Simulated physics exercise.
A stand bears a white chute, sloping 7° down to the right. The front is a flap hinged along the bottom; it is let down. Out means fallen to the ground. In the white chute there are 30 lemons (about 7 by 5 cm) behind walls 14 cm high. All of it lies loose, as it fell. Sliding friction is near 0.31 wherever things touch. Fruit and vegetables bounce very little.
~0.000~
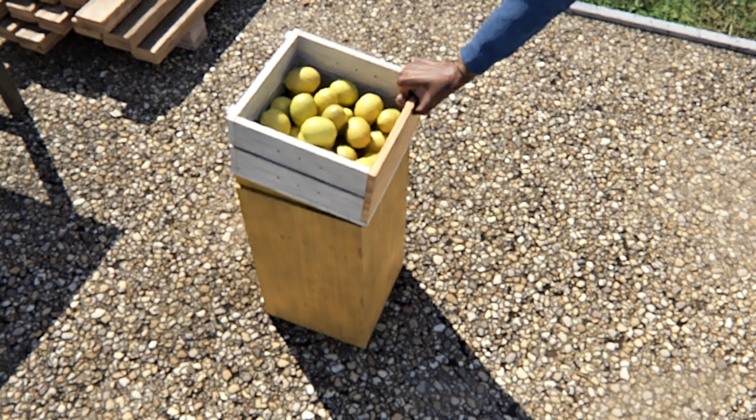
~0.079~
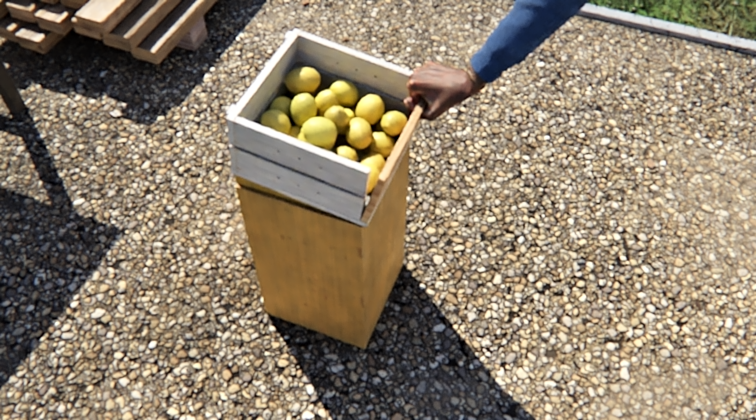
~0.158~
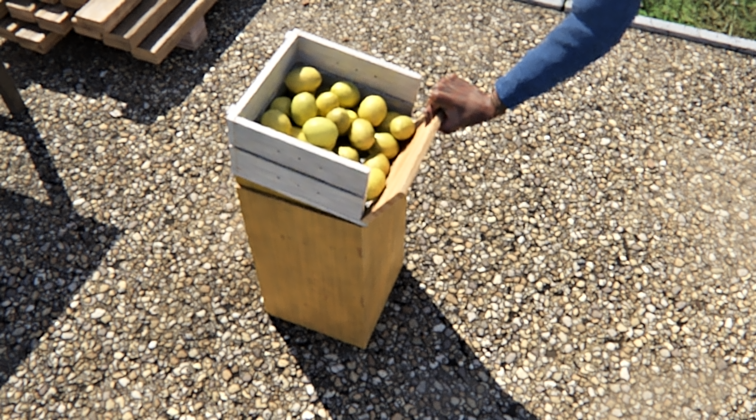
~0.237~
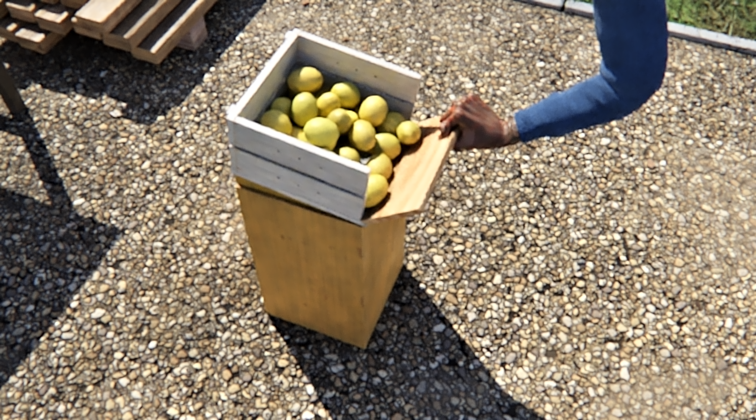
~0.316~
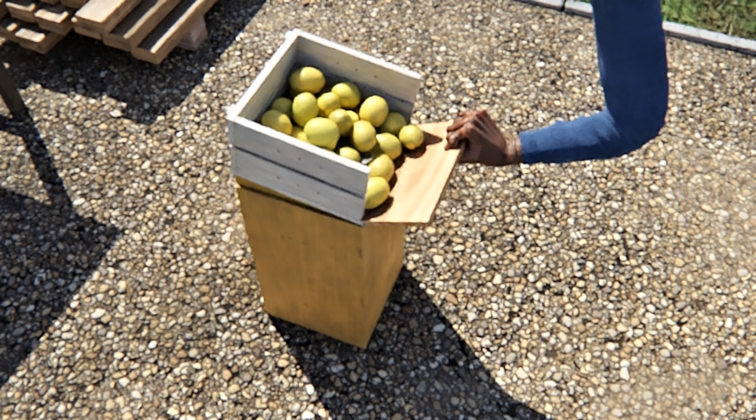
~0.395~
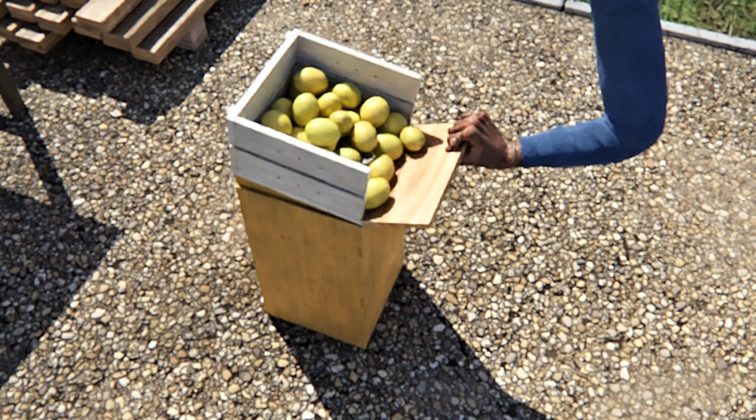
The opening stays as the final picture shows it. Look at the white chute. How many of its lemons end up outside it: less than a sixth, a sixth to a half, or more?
The white chute loses fewer than one in six of its lemons.
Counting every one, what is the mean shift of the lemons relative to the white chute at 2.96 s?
About 2 cm to the right.
After 0.81 s, the white chute has all 30.
After 1.32 s, the white chute has all 30.
After 2.04 s, the white chute has all 30.
Outcome (at 2.96 s), the white chute has all 30. Asked share, 0 of 30, 0 per cent.
